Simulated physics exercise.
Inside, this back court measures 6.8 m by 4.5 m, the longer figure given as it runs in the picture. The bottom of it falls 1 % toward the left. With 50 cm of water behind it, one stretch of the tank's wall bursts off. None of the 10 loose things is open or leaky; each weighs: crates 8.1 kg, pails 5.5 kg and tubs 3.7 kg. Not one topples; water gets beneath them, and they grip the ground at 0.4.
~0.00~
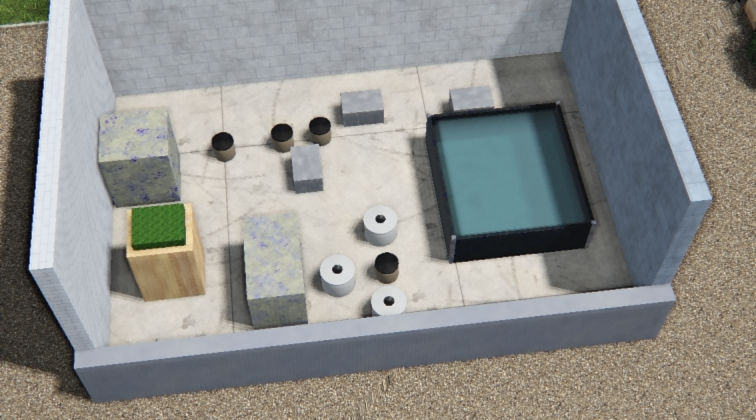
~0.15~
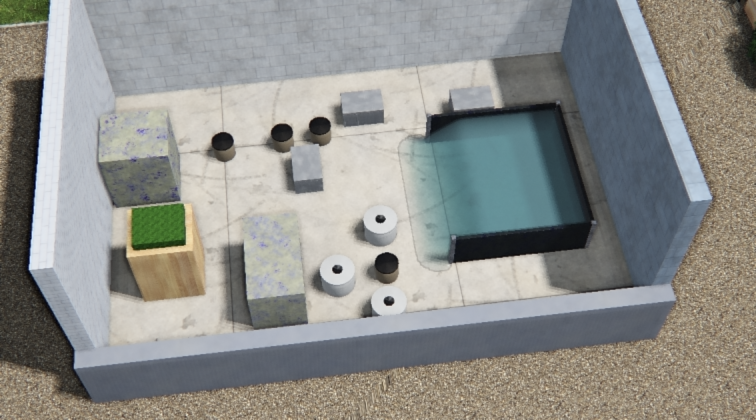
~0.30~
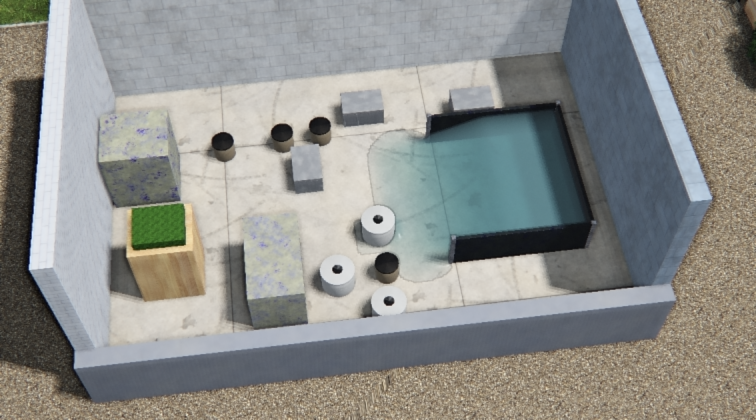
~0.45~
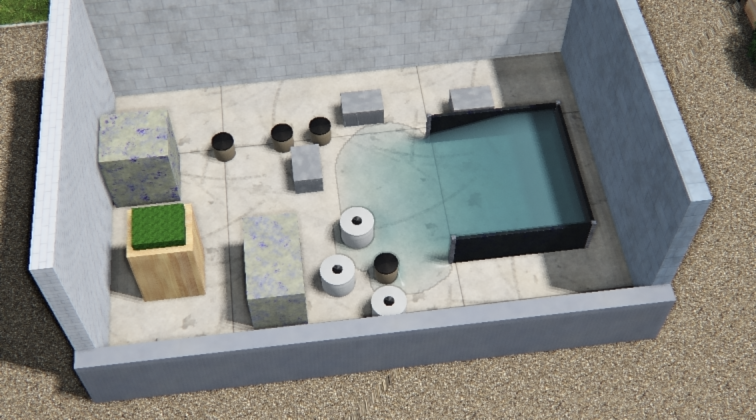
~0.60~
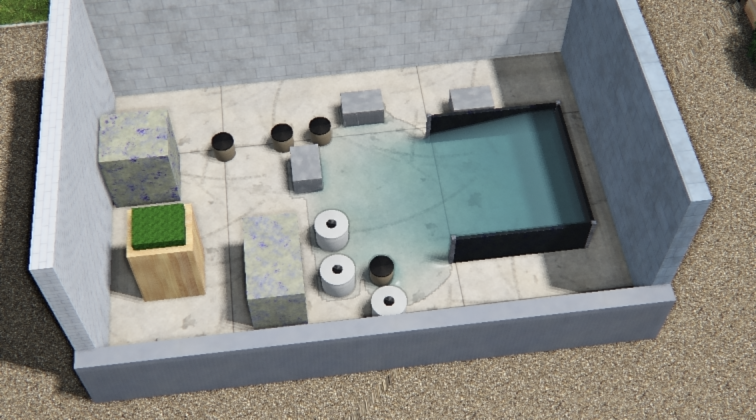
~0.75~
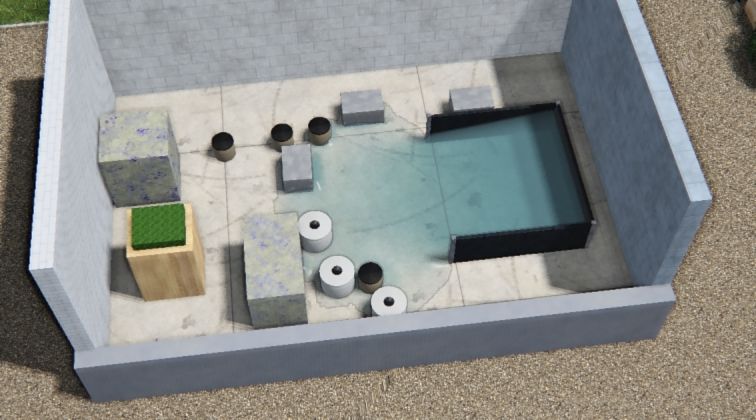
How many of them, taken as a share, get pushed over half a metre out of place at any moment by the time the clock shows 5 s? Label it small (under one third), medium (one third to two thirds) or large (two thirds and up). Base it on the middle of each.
Large.
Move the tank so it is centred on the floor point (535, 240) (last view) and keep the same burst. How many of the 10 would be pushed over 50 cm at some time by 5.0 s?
That would give 9.
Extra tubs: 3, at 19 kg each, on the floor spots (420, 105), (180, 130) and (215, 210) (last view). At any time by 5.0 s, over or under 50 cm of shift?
One after another they come out inside the limit, above it, above it.
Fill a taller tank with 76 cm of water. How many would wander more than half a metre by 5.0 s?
Then the count would be 9.
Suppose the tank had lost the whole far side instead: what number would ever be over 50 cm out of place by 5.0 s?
You'd get 6 in that case.
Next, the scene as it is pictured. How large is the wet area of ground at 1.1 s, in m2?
Some 12 m2 of it.
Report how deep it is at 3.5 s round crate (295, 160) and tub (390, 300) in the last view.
Some 13 cm at the first, some 4 cm at the second.
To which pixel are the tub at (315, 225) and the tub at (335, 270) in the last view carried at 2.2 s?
Roughly (159, 211), then roughly (323, 308).
After 1.1 s 3 of 10 are over 50 cm from their spots; 2 afloat.
After 2.2 s 8 of 10 are over 50 cm from their spots; 6 afloat.
After 3.5 s 9 of 10 are over 50 cm from their spots; 7 afloat.
After 5.0 s 8 of 10 are over 50 cm from their spots, and 9 have been at some point; 7 afloat.
